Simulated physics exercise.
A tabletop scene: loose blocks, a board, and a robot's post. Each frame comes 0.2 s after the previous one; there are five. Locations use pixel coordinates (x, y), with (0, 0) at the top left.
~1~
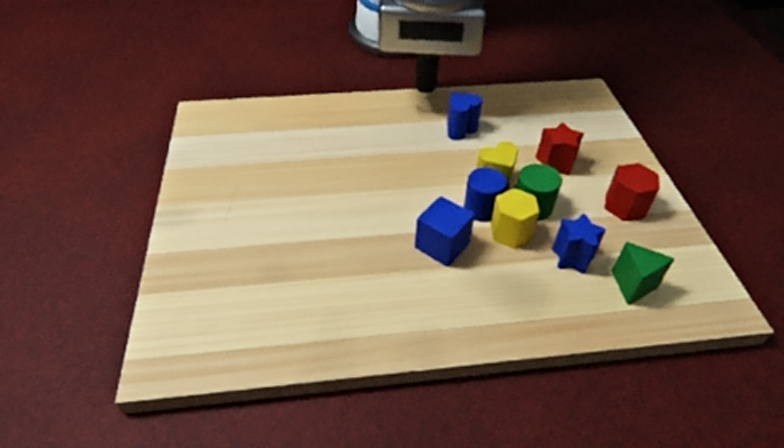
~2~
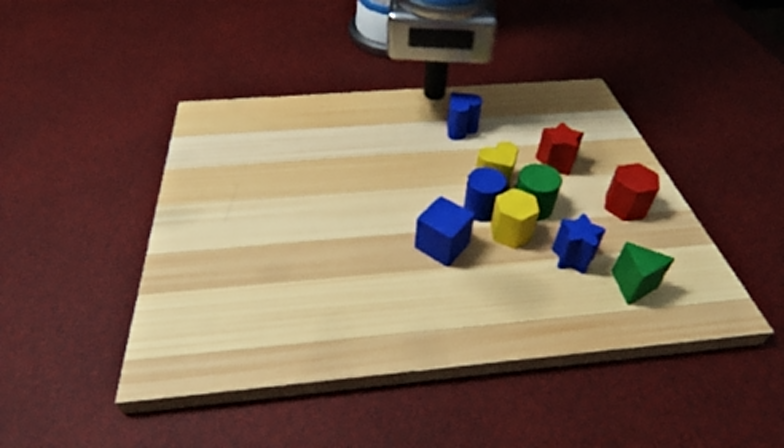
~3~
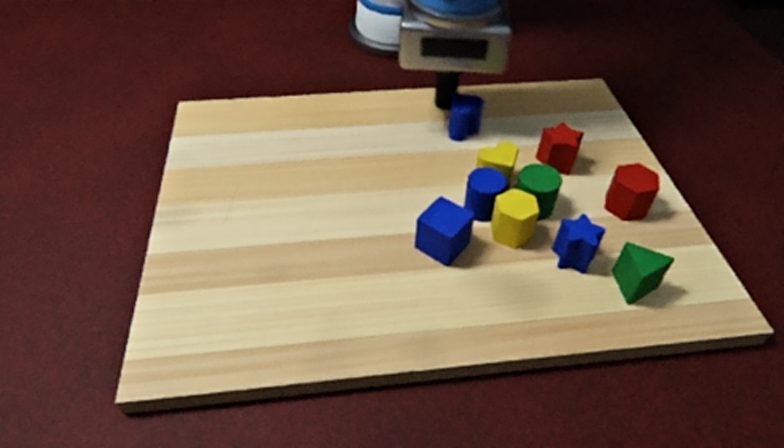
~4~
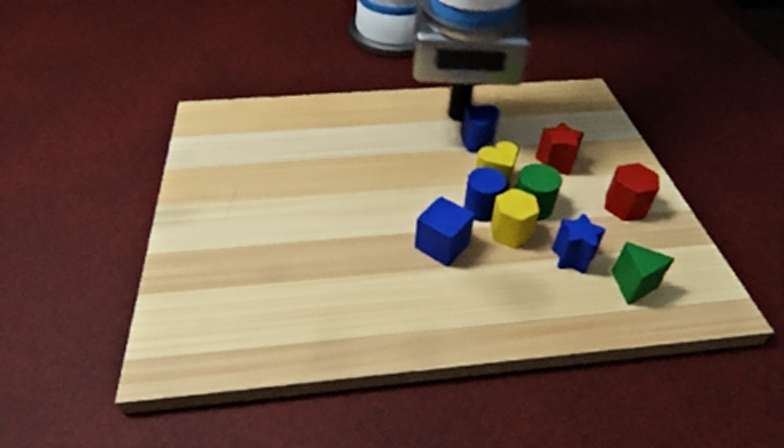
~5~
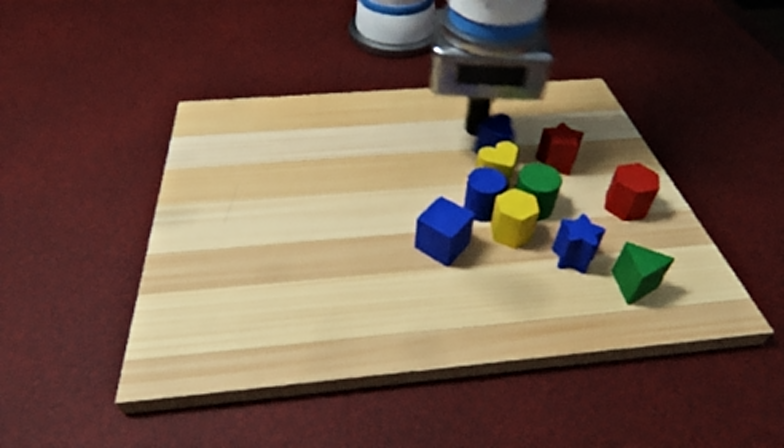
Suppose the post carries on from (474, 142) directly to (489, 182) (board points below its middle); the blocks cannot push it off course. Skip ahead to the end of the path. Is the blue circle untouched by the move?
Going by the path, no.
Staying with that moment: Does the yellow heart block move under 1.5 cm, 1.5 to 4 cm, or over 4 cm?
It moves between 1.5 and 4 cm.
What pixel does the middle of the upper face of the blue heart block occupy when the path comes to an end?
The middle of its upper face will lie at (516, 134).
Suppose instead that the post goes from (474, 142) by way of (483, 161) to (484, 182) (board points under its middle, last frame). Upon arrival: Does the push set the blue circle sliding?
Yes, it checks out.
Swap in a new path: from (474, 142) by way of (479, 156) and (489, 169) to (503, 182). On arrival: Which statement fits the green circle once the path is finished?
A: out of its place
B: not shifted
My answer is option A.
The first path, step by step. Halfway along, post at (483, 150); blue heart block at (514, 133), turned 35° anticlockwise.
At the end, post at (492, 169); blue circle at (486, 187); blue heart block at (516, 134), turned 45° anticlockwise; yellow heart block at (509, 168); green circle at (546, 181).
